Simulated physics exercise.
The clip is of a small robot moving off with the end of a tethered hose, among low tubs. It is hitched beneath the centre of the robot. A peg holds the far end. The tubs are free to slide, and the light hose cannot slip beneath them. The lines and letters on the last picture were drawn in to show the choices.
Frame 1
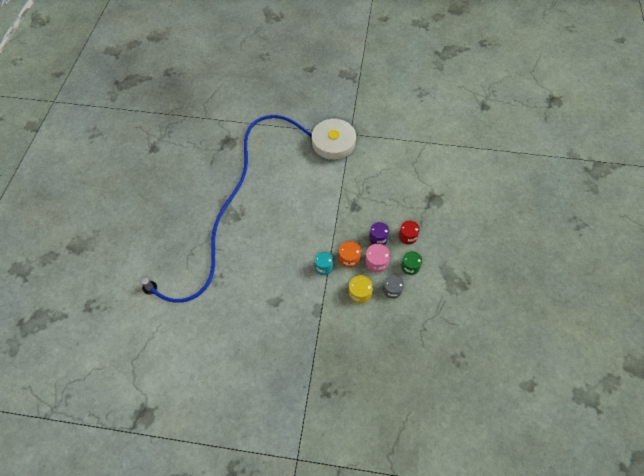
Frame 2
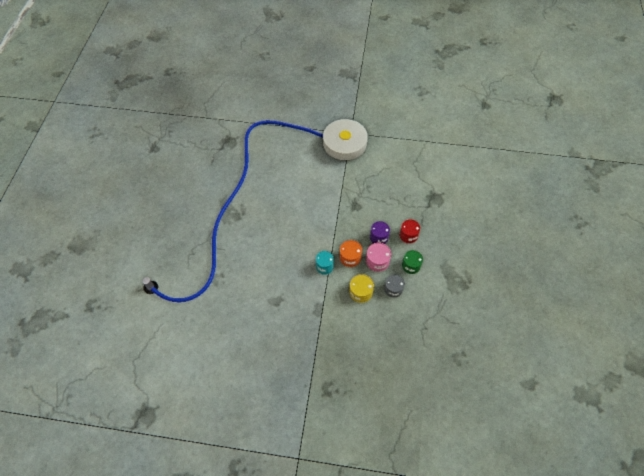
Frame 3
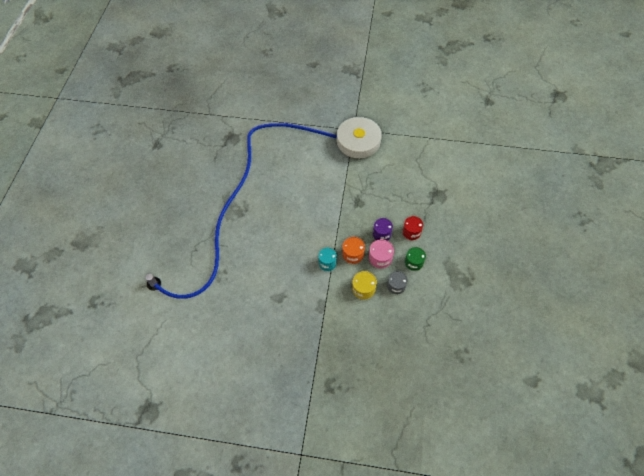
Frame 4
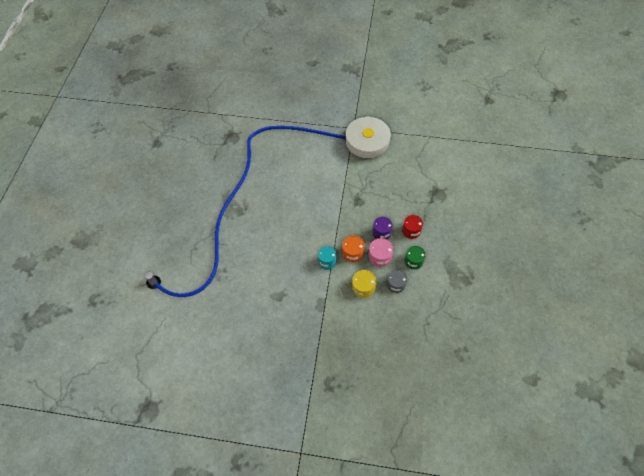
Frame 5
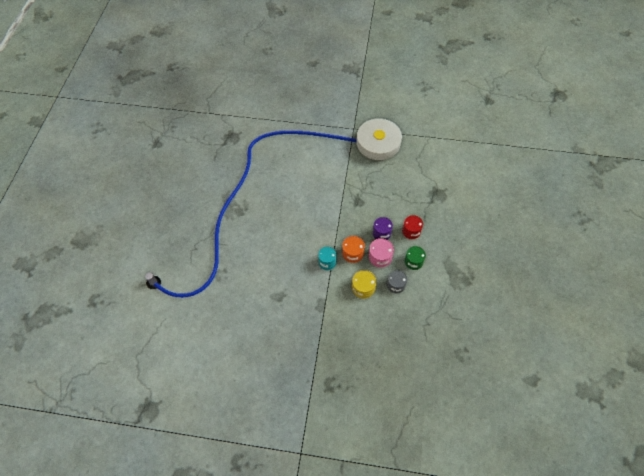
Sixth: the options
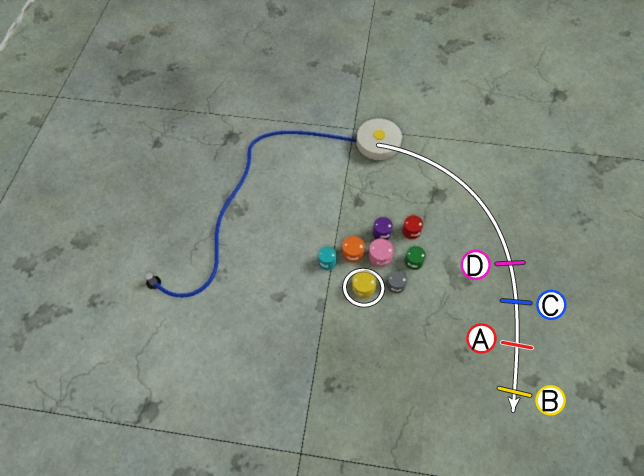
A round white robot with a yellow centre sits on a cracked grey-green tiled floor, seen from above at an angle, with a blue hose curving from it to a small dark peg at lower left. Below it cluster purple, red, orange, pink, turquoise, green, yellow and grey tubs. The robot slides steadily right, straightening the hose's upper stretch, while the tubs stay put and the view shifts very slightly.
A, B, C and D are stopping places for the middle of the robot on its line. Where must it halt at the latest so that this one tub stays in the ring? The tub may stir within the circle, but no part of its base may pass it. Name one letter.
It can go as far as A.
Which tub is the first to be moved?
The red one.
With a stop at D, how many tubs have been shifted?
By then, none.
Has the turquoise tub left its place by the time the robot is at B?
By then, yes.
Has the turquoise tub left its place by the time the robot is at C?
No.
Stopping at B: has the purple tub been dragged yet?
Yes.
On the marked copy, A at (517, 345); B at (514, 392); C at (516, 302); D at (510, 263); the ring at (364, 287); the route from (378, 145) via (502, 238) to (513, 411).
Taking A. A third of the way, robot (463, 177); yellow tub (364, 284).
Two thirds of the way, robot (512, 255); yellow tub (364, 284).
When it is over, robot (520, 342); pink tub (379, 268); purple tub (380, 249); yellow tub (364, 285); green tub (416, 264); red tub (399, 255); the yellow tub is still in its ring.
As for the rest, B drags the ringed tub to (351, 296); C is safe but short; D is safe but short.
